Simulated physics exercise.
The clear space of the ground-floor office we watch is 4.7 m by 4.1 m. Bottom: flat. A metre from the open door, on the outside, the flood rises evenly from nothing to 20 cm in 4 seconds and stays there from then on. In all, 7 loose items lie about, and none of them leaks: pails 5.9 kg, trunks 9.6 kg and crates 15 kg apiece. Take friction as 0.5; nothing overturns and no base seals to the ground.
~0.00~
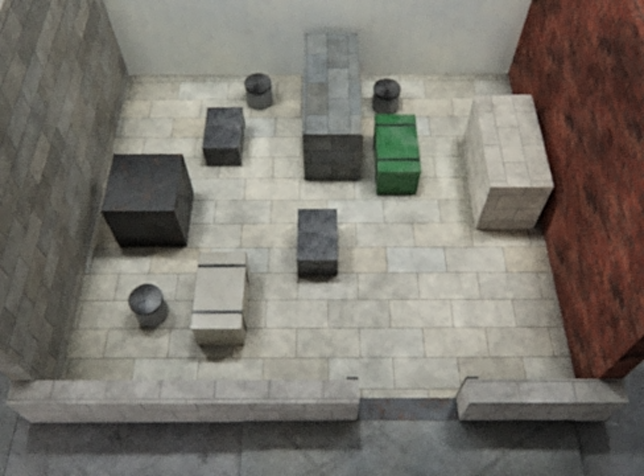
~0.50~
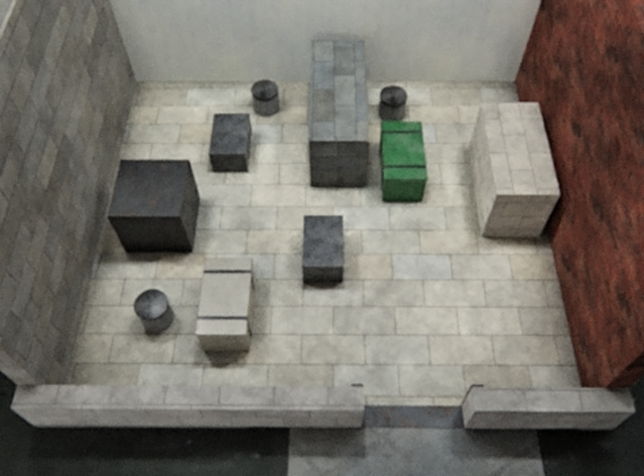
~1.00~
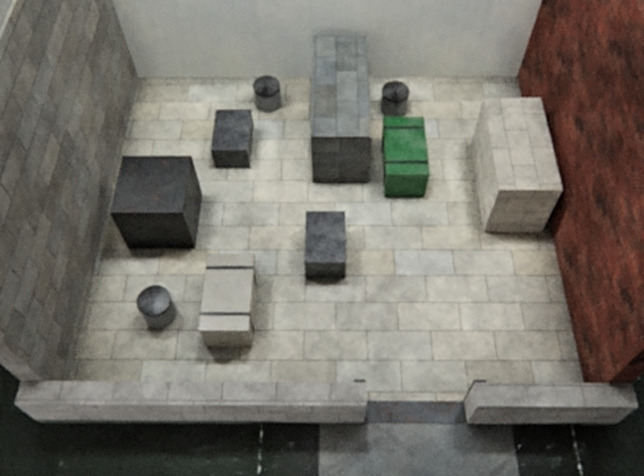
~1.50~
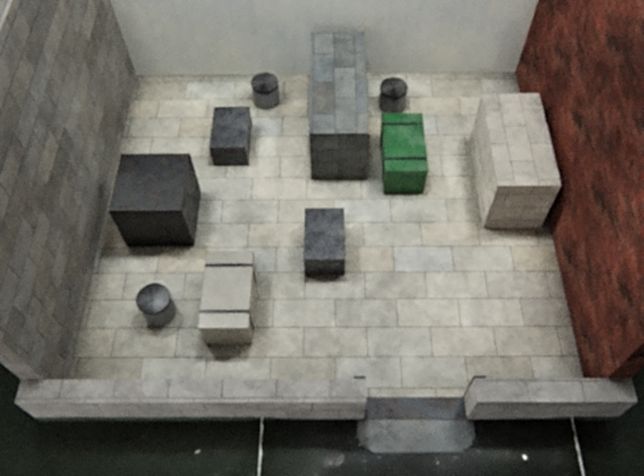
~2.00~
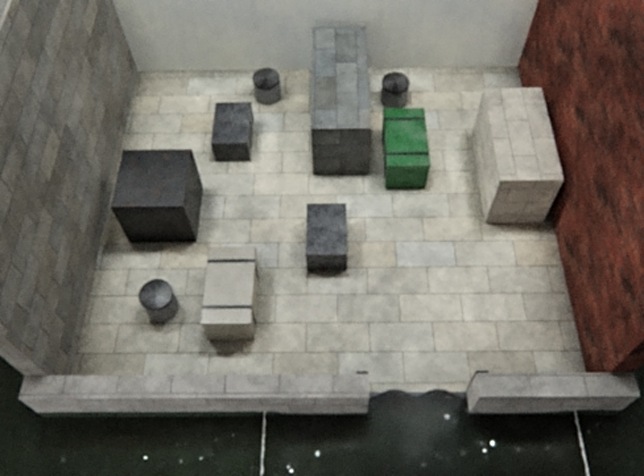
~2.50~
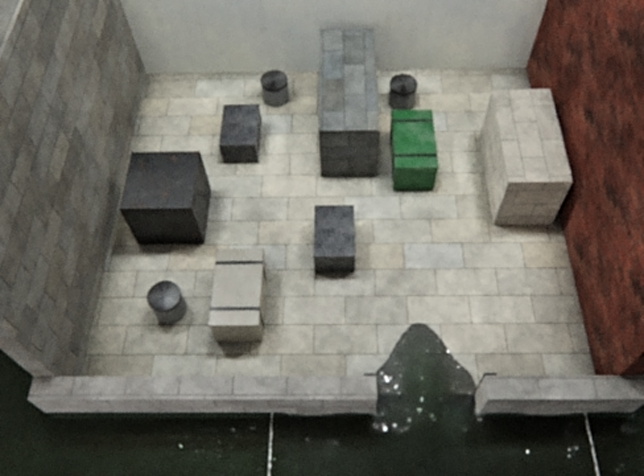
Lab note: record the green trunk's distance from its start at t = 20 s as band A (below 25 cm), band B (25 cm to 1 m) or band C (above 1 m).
It gets pushed well away.
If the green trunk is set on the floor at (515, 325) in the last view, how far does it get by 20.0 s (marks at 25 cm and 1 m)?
In that run it wanders a bit.
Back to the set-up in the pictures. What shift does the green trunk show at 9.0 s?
Displacement near 140 cm.
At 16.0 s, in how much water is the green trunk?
Close to 14 centimetres.
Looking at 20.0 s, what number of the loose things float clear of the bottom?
7.
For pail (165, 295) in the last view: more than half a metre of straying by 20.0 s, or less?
That one is smaller.
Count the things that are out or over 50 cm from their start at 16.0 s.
Count then: 5.
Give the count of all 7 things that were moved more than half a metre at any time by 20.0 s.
By my tally, 6.
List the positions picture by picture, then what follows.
The green trunk at (397, 142) rests on the ground; water covers 0.0 m2; 0 of 7 have shifted, in the first frame.
The green trunk at (404, 149), on the bottom; 0.0 m2 under water; 0 of 7 have shifted, in the second frame.
The green trunk at (406, 145) rests on the ground; water covers 0.0 m2; 0 of 7 have shifted, in the third frame.
The green trunk at (404, 141) rests on the ground; 0.0 m2 under water; 0 of 7 have shifted, in the fourth frame.
The green trunk at (406, 136) rests on the ground; water covers 0.0 m2; 0 of 7 have shifted, in the fifth frame.
The green trunk at (414, 138), on the bottom; water covers 0.4 m2; 0 of 7 have shifted, in the sixth frame.
After 4.0 s the green trunk is near (414, 138), 0.0 m from its start, aground; 0 afloat.
After 9.0 s the green trunk is near (509, 79), 1.3 m from its start, afloat; 2 afloat.
After 16.0 s the green trunk is near (463, 69), 1.1 m from its start, afloat; 6 afloat.
After 20.0 s the green trunk is near (497, 63), 1.4 m from its start, afloat; 7 afloat.
